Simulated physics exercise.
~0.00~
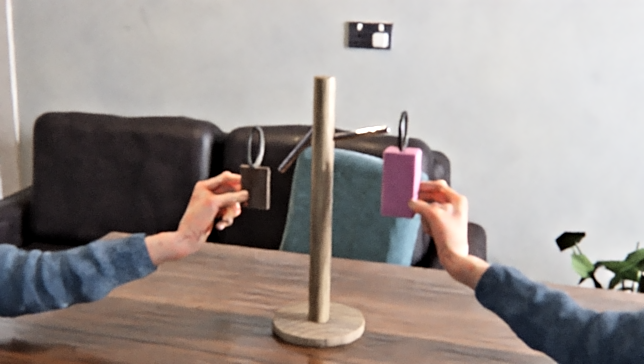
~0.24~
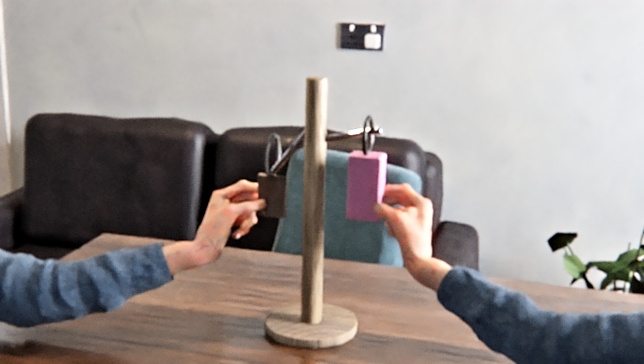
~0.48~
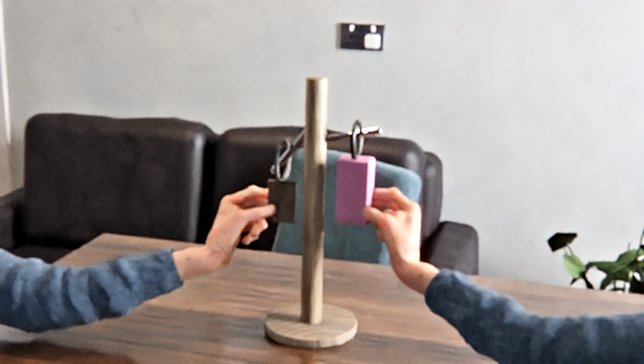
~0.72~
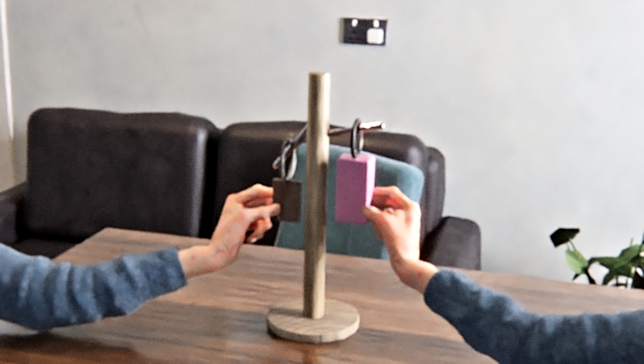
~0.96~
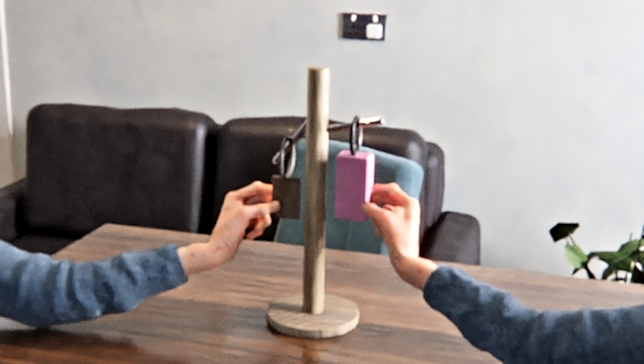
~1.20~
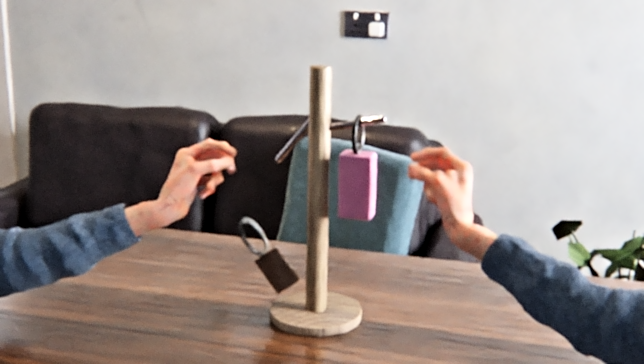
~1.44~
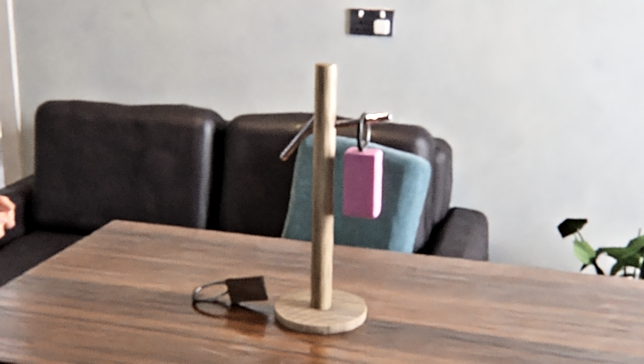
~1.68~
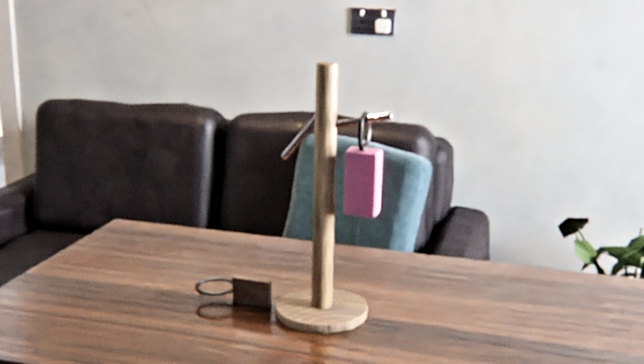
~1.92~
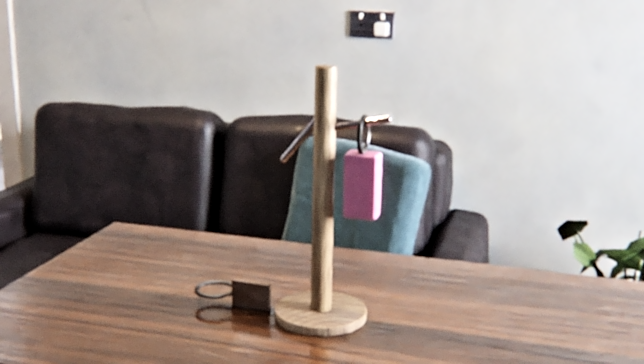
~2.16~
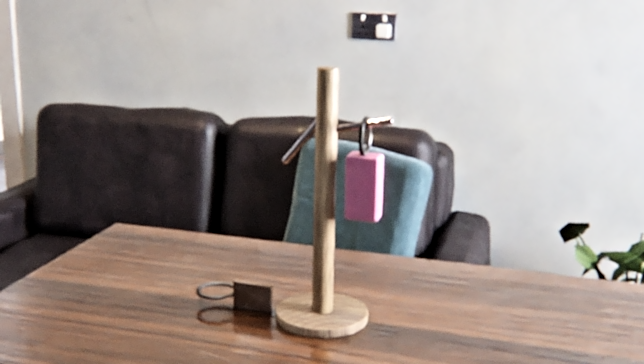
Two hands lifting ringed tags to pegs on a wooden stand and letting go, the pink staying hung, the brown dropping to the table.
